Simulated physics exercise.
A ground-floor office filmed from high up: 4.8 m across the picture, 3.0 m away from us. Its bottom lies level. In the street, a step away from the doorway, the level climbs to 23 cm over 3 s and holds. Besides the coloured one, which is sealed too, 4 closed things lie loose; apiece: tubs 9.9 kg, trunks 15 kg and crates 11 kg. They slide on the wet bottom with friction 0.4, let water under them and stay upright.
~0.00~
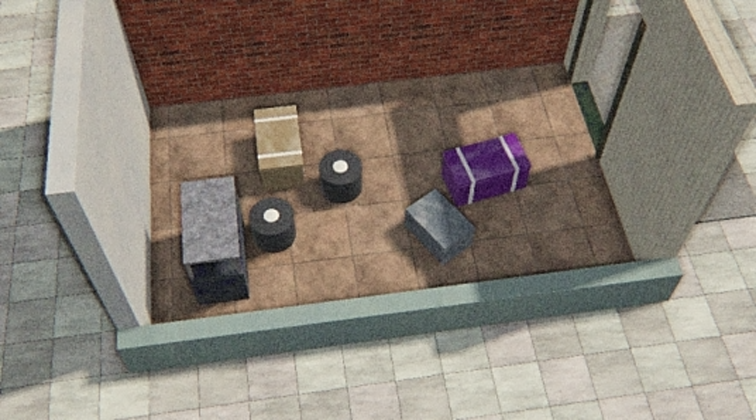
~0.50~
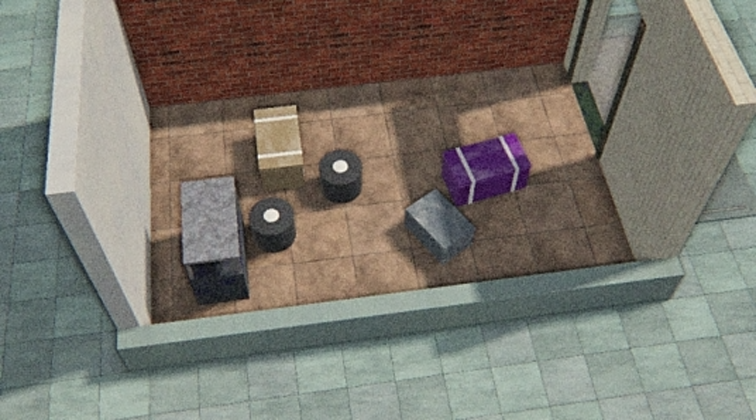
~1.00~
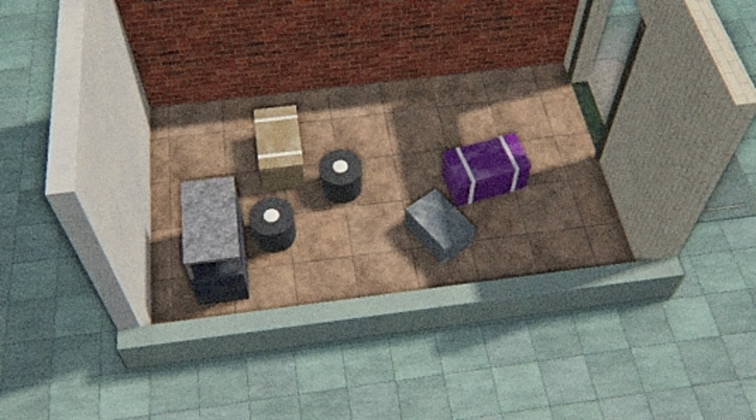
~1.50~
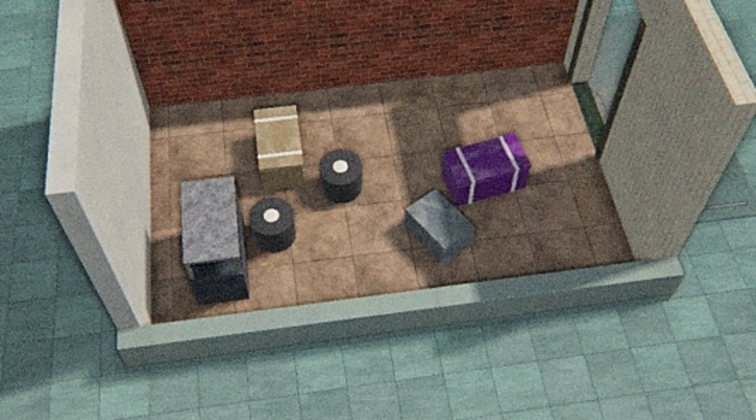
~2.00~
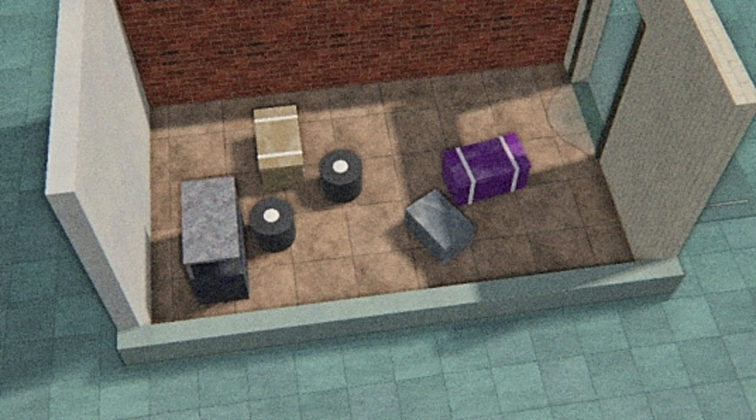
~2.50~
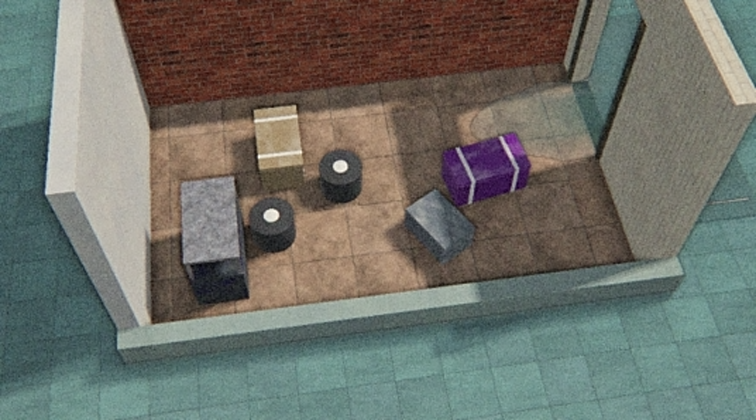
In the video, seen from above, greenish water covers the pale paving around a brick-backed room, then enters through the doorway at right and spreads across the floor behind a purple trunk, while the trunk and other objects stay still.
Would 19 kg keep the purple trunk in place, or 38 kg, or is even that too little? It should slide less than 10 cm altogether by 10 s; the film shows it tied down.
For it, only the larger load is enough.
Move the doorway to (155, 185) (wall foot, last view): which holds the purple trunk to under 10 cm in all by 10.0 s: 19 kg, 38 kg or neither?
Then neither load is enough.
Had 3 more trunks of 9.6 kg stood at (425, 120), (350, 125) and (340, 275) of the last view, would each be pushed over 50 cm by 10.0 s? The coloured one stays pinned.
In that order: More, past it, under.
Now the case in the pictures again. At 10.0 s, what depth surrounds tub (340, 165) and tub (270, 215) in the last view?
Roughly 8 and 9 cm.
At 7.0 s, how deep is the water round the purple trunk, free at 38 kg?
About 5 cm.
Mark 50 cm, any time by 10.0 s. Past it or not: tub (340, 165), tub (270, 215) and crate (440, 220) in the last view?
In that order: Past it, more, short of it.
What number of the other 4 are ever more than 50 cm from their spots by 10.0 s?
That makes 3.
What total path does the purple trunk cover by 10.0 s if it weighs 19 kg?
Some 250 cm in all.
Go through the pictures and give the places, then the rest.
The purple trunk at (487, 159) rests on the ground; water covers 0.0 m2; 0 of 5 have shifted, in the first picture.
The purple trunk at (487, 159), on the bottom; 0.0 m2 under water; 0 of 5 have shifted, in the second picture.
The purple trunk at (487, 159) rests on the ground; water covers 0.0 m2; 0 of 5 have shifted, in the third picture.
The purple trunk at (487, 159) rests on the ground; water covers 0.0 m2; 0 of 5 have shifted, in the fourth picture.
The purple trunk at (487, 159) rests on the ground; 0.3 m2 under water; 0 of 5 have shifted, in the fifth picture.
The purple trunk at (487, 159) rests on the ground; water covers 1.0 m2; 0 of 5 have shifted, in the sixth picture.
After 3.5 s the purple trunk would be 7 cm from its start with 19 kg and 0 cm from its start with 38 kg; 4 cm of water round it then.
After 4.5 s the purple trunk would be 33 cm from its start with 19 kg and 1 cm from its start with 38 kg; 5 cm of water round it then.
After 7.0 s the purple trunk would be 102 cm from its start with 19 kg and 1 cm from its start with 38 kg; 5 cm of water round it then.
After 10.0 s the purple trunk would be 133 cm from its start with 19 kg and 1 cm from its start with 38 kg; 7 cm of water round it then.
